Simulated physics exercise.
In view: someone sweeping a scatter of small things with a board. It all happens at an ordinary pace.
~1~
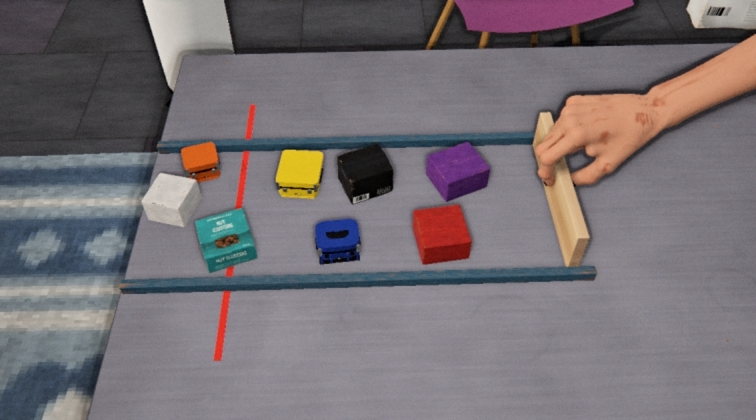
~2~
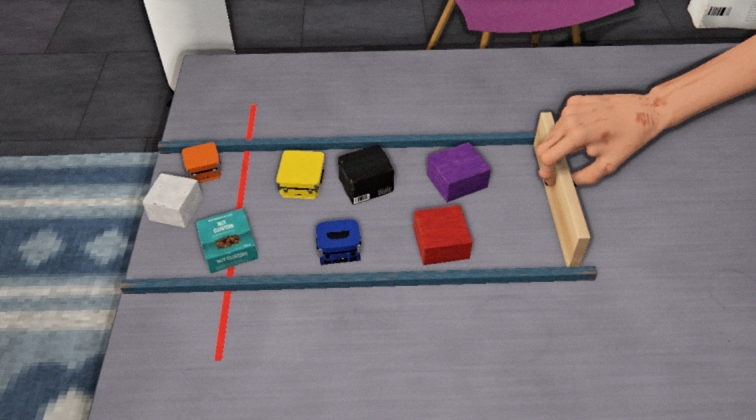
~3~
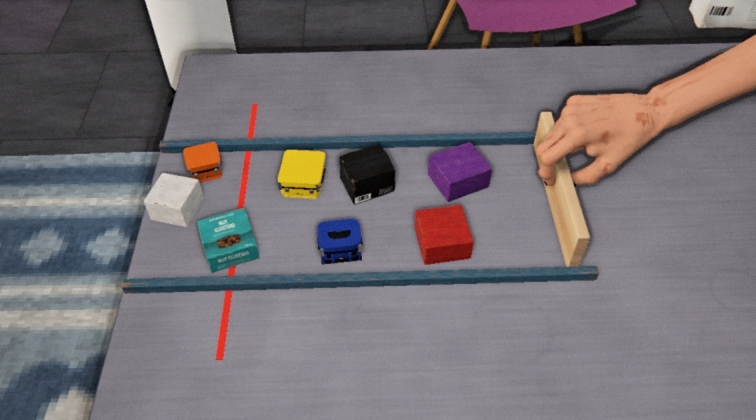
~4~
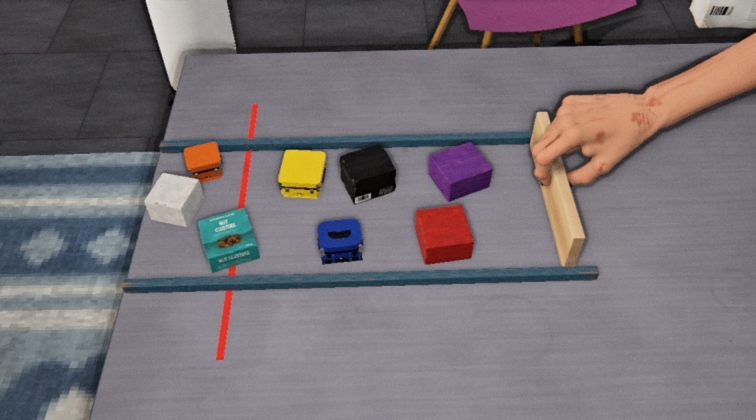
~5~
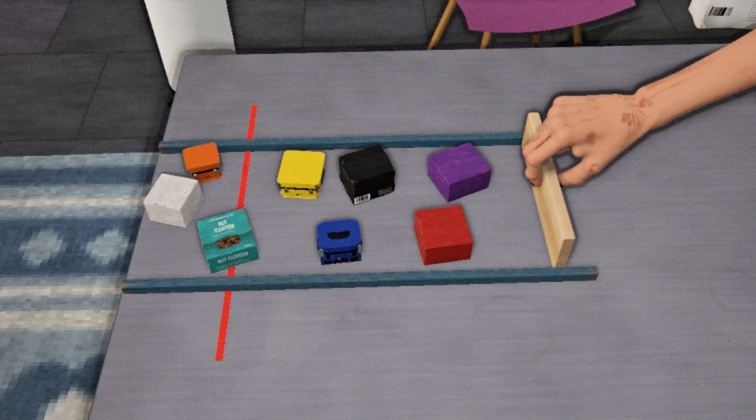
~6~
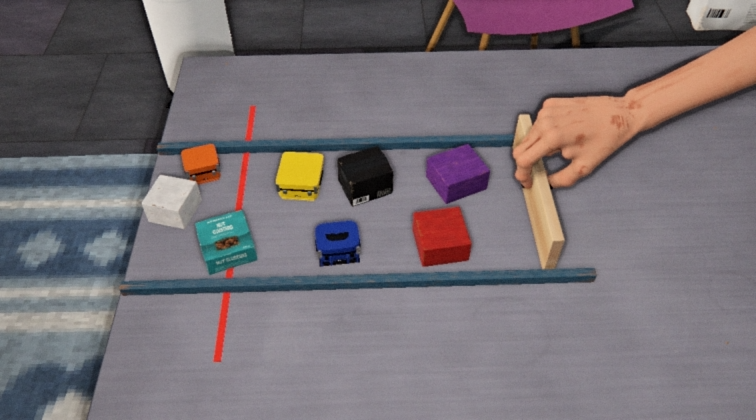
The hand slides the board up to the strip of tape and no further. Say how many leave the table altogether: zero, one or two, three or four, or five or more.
As it turns out, the number that fall off is three or four.
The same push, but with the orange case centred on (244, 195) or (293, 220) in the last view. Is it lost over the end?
In that order, it drops off; stays on.
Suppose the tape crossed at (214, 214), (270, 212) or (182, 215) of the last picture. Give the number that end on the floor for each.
Down on the floor: 4, 2 and 6.
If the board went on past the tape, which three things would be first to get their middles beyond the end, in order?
Earliest first: The orange case, the white block, the yellow case.
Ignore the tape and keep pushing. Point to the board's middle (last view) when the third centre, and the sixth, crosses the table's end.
Its middle is around (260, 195) and later (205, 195).
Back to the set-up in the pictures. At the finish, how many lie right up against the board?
It touches 2.
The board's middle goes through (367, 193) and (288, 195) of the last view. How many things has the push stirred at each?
5 and 8.
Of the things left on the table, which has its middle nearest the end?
Foremost is the black box.
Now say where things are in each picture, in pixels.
White block (173, 200); orange case (202, 164); turquoise box (226, 240); board (558, 186); tape (238, 212), in the first frame.
Orange case (203, 164); purple block (458, 172), in the second frame.
Turquoise box (228, 240); red block (443, 234), in the third frame.
White block (175, 200); blue case (340, 242), in the fourth frame.
Orange case (204, 164); board (545, 187), in the fifth frame.
White block (173, 202); orange case (202, 166); turquoise box (226, 242); board (536, 189); tape (238, 213), in the sixth frame.
Soon after, none off yet; white block at rest near (173, 202); orange case at rest near (202, 166); turquoise box at rest near (226, 242).
Then, none off yet; white block moved about its own width near (133, 207); orange case tipped a little near (140, 165); turquoise box moved about its own width near (168, 241).
At rest, the number that fall off is three or four; fallen, yellow case, turquoise box, orange case and white block.
